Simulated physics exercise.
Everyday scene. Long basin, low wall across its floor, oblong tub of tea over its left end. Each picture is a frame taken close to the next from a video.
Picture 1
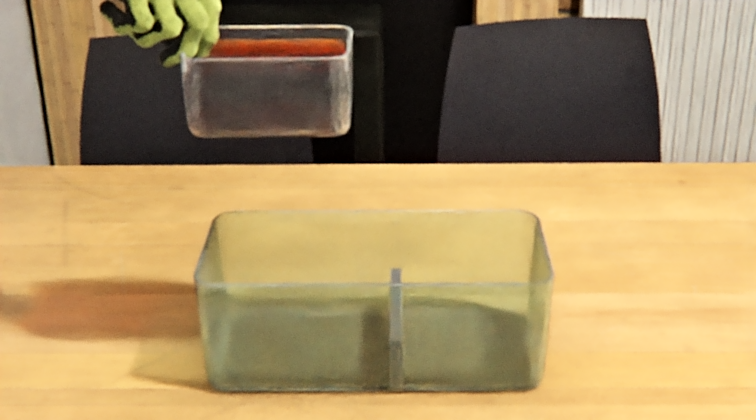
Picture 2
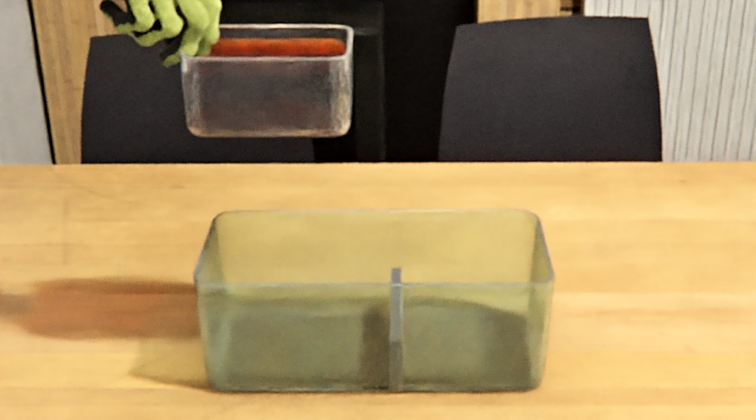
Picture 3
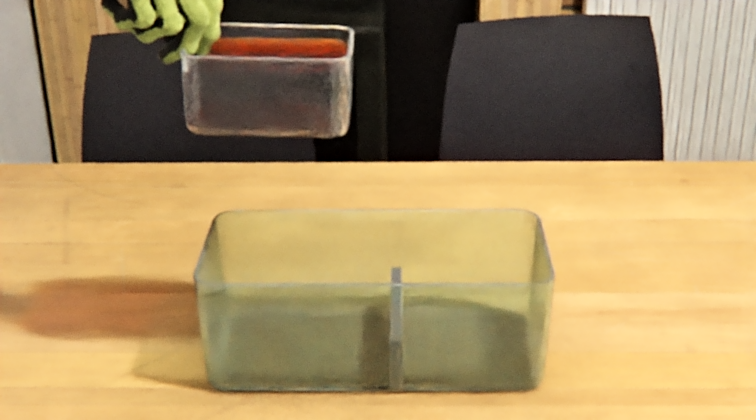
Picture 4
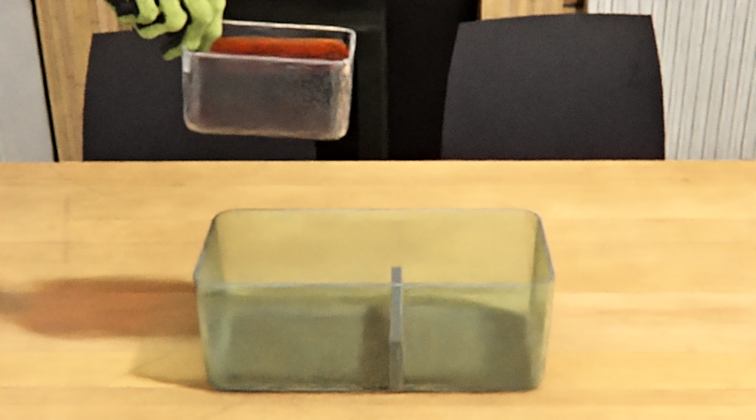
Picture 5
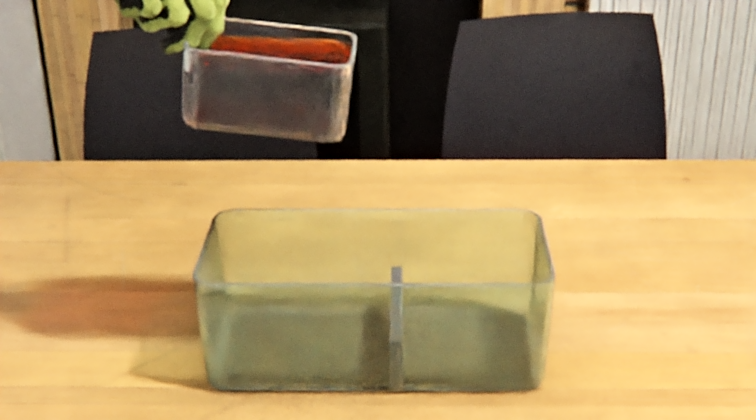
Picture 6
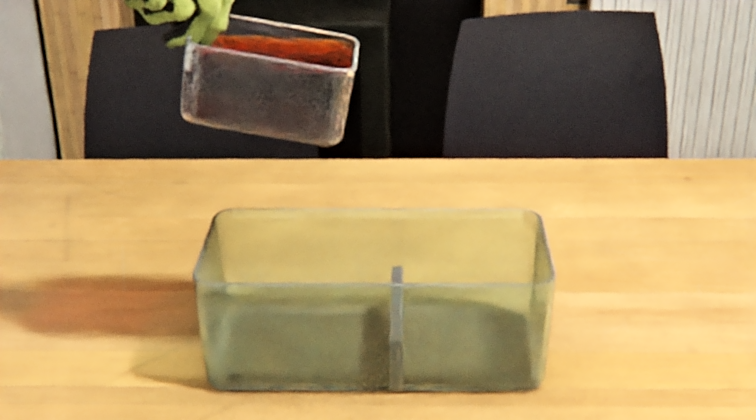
A green-gloved hand holding an oblong tub of reddish tea above a long divided basin, slowly tilting it slightly to the right.
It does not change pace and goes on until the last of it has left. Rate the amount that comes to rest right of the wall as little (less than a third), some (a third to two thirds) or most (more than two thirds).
Most.
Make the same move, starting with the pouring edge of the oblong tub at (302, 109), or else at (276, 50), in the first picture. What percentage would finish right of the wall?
Start one gives some 25 %, start two some 20 %.
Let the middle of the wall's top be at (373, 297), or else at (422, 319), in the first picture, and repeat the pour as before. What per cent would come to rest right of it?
About 85 % and 60 %.
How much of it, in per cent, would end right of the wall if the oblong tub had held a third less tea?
The share comes to some 60 parts in a hundred.
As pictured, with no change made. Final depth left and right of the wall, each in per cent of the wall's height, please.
Left side 10 percent, right side 60 percent.
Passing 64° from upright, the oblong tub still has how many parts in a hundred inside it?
Around 50 in a hundred.
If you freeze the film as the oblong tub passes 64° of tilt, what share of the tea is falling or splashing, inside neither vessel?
About 35 per cent.
A moment on, the oblong tub is tipped part way and 50 per cent is still to pour, 1 is left of the wall and 12 right of it.
Next, the oblong tub is tipped on its side and 10 per cent is still to pour, 7 is left of the wall and 74 right of it.
Then the oblong tub is tipped right over and 1 per cent is still to pour, 21 is left of the wall and 74 right of it.
Later the oblong tub is tipped right over and 0 per cent is still to pour, 23 is left of the wall and 75 right of it.
At rest 23 per cent lies left of the wall, 75 right of it and 2 outside.
